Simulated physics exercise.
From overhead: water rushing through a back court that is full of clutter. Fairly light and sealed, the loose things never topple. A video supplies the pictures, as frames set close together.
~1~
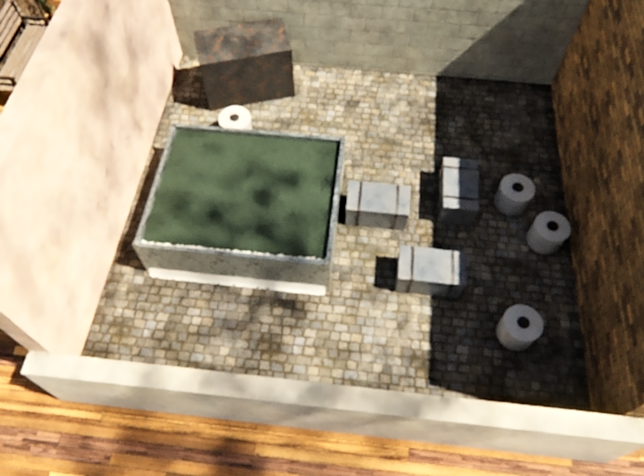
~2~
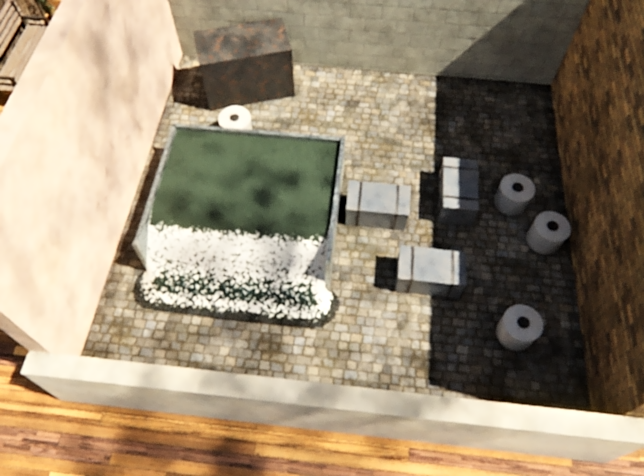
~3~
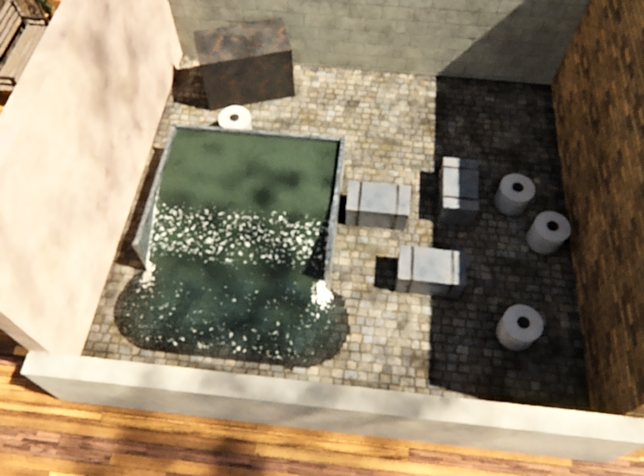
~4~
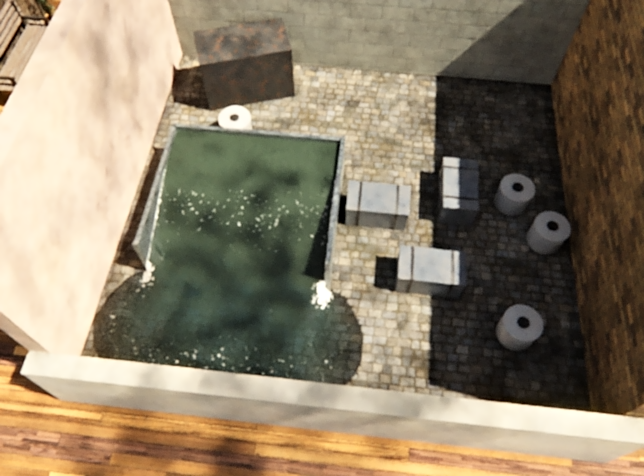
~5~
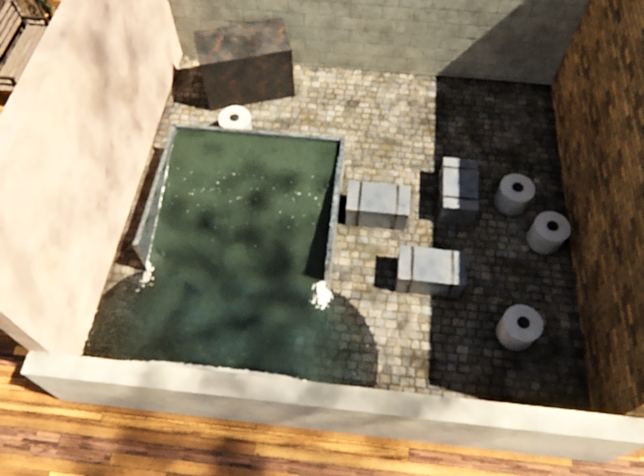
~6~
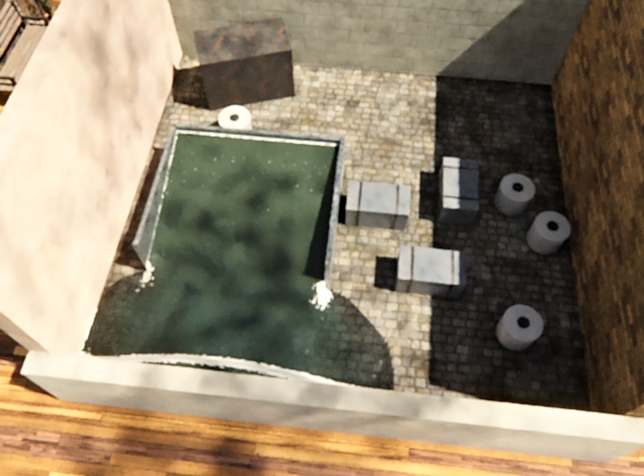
Green water bursting from an open-fronted tank in a walled stone courtyard, spreading across the paving while crates and cylinders stay still.
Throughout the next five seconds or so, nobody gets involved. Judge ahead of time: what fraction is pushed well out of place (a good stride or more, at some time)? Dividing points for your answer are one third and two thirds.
Answer: A share between one and two thirds.
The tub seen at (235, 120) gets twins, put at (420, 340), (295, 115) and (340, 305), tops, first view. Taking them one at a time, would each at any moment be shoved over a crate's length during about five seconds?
Taking them one at a time: Goes the distance; falls short; goes the distance.
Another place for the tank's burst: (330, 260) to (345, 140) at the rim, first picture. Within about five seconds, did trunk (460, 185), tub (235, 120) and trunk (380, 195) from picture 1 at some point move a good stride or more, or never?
Each in turn, ends up that far off, never travels that far, ends up that far off.
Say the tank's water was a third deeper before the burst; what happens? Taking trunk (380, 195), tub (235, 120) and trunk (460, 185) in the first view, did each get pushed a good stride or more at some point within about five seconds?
First one stopped before it, second one stopped before it, third one stopped before it.
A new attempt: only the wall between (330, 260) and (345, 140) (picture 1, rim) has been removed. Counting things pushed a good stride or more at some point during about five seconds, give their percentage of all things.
Around 90 in a hundred.
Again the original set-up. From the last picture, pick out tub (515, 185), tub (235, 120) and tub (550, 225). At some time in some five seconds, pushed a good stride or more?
Working through them in turn, I get shoved clear, never that far off, then shoved clear.
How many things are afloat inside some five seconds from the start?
My count is 2.
A moment on, 0 of 7 are well off their spots; 0 afloat.
Next, 0 of 7 are well off their spots; 0 afloat.
Later, 2 of 7 are well off their spots; 2 afloat.
In the end, 3 of 7 are well off their spots, and 3 have been at some point; 2 afloat.
